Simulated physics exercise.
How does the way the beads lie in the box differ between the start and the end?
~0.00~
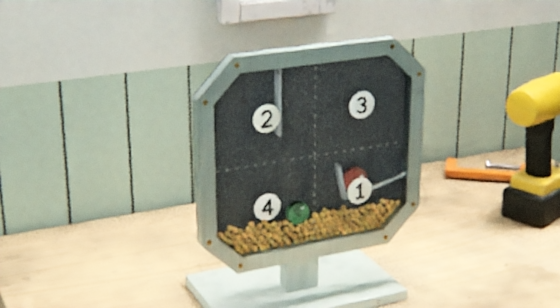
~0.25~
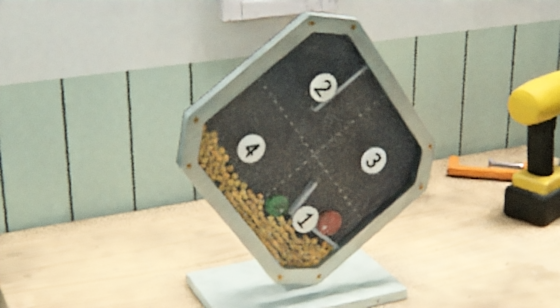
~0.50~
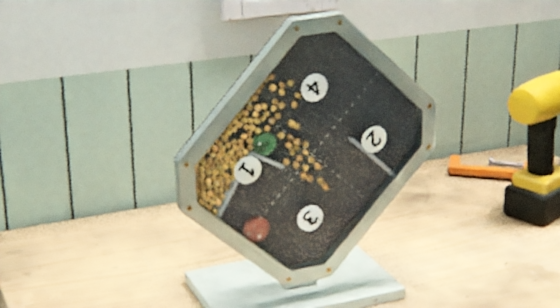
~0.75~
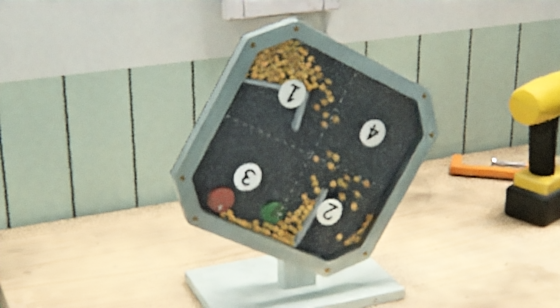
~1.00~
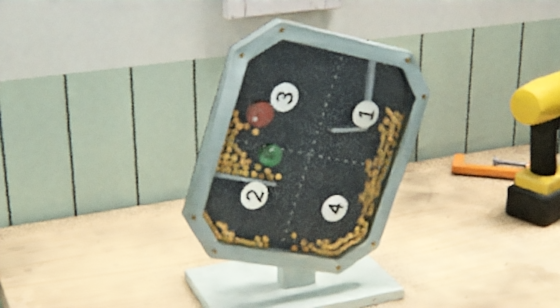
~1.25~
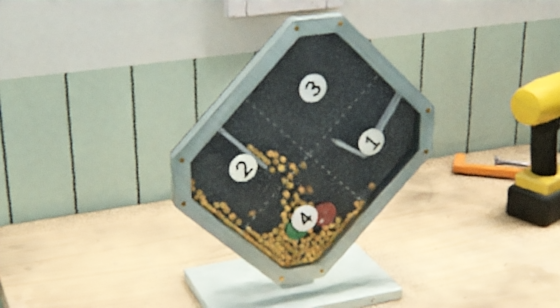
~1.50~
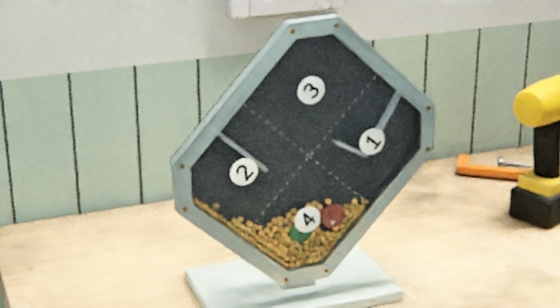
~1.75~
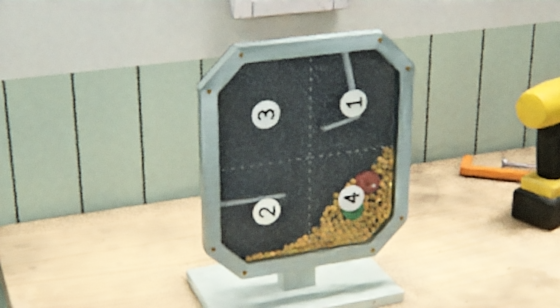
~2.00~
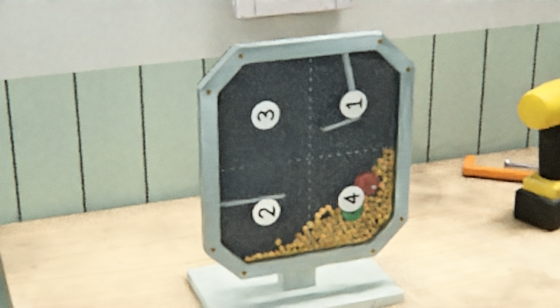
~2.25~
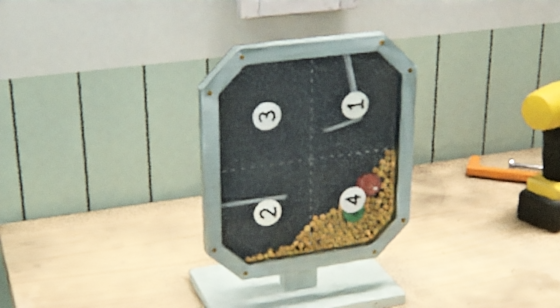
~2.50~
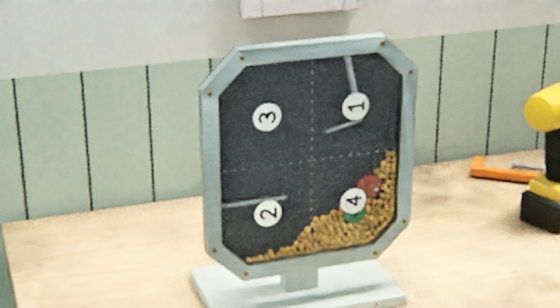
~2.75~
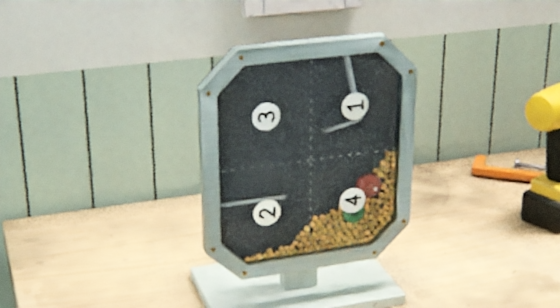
At the start the beads lay in a low layer along the whole bottom of the box, while at the end they were banked up in the lower right corner, sloping down toward the left.
